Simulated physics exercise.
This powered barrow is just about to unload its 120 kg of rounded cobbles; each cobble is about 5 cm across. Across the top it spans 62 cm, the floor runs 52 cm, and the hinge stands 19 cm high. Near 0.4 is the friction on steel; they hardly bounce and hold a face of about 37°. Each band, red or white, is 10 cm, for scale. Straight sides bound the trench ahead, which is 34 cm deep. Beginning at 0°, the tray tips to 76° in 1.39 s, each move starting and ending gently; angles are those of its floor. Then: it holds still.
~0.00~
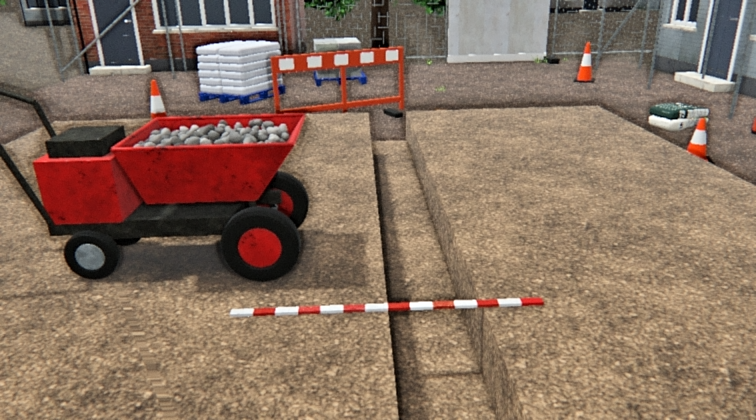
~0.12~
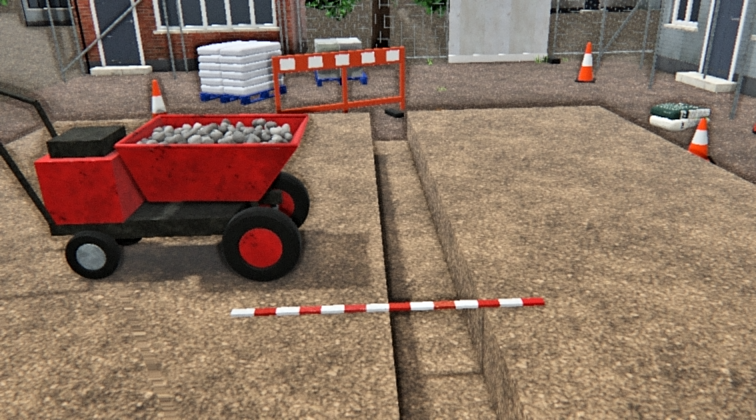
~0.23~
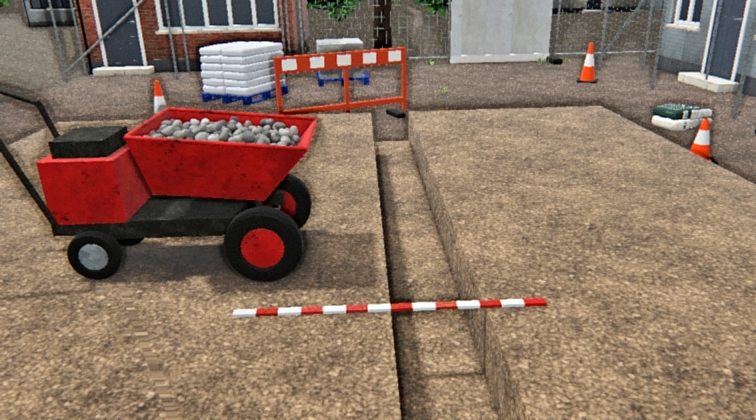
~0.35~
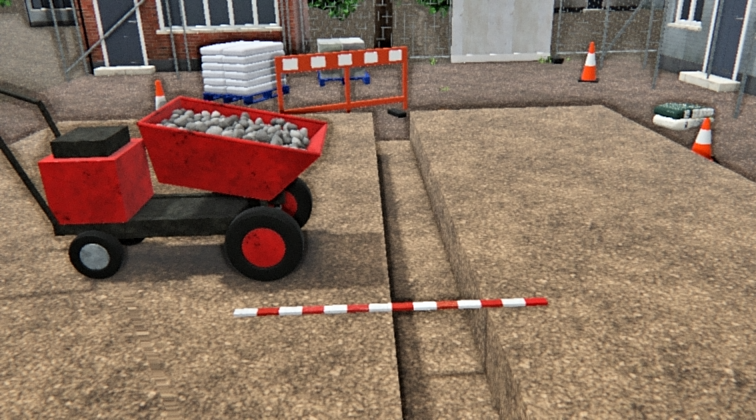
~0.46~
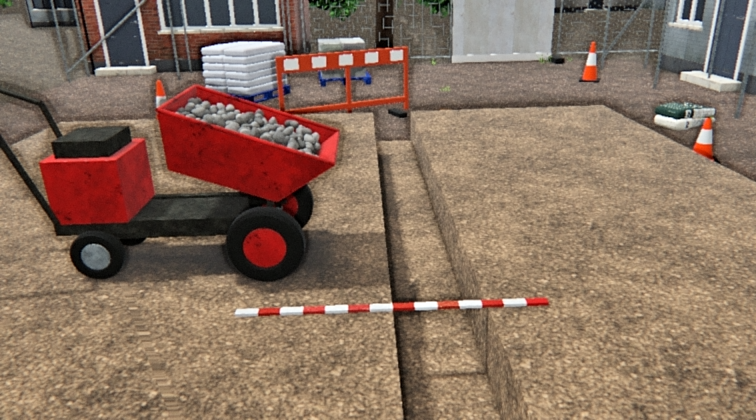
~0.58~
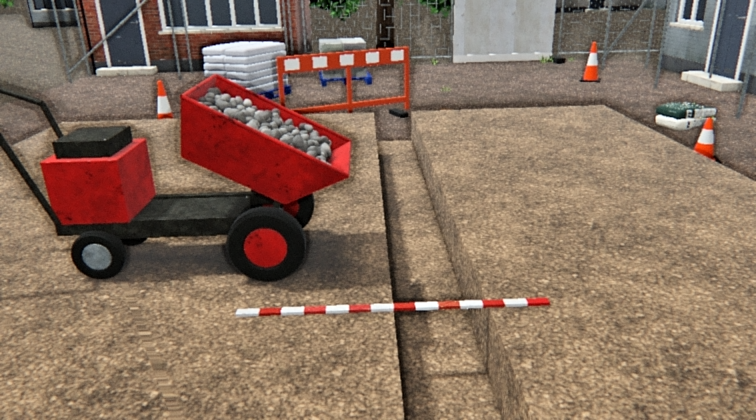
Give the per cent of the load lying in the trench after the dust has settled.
Close to 100 in every hundred.
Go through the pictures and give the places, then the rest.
In the first frame, lip at (293, 145), floor tilted 0°, highest stones at (222, 130).
In the second frame, the tray is at 2°, its lip at (297, 146); the top of the load is at (220, 130); the stones move at 0.2 m/s on average.
In the third frame, the tray is at 6°, its lip at (307, 150); the top of the load is at (200, 127); the stones move at 0.4 m/s on average.
In the fourth frame, the tray is at 12°, its lip at (320, 155); the top of the load is at (191, 118); the stones move at 0.5 m/s on average.
In the fifth frame, lip at (334, 164), floor tilted 20°, highest stones at (197, 108); the stones move at 0.6 m/s on average.
In the sixth frame, lip at (349, 176), floor tilted 29°, highest stones at (216, 98); the stones move at 0.7 m/s on average.
After 1.0 s the floor is at 64°; 99 % in the tray, 1 % in the trench; the foremost stones are at (393, 214).
After 1.5 s the floor is at 76°; 40 % in the tray, 1 % short of the trench, 59 % in the trench; the foremost stones are at (458, 286).
After 1.8 s the floor is at 76°; 13 % in the tray, 1 % short of the trench, 87 % in the trench; the foremost stones are at (457, 281).
After 3.8 s the floor is at 76°; 0 % in the tray, 100 % in the trench; the foremost stones are at (457, 280).
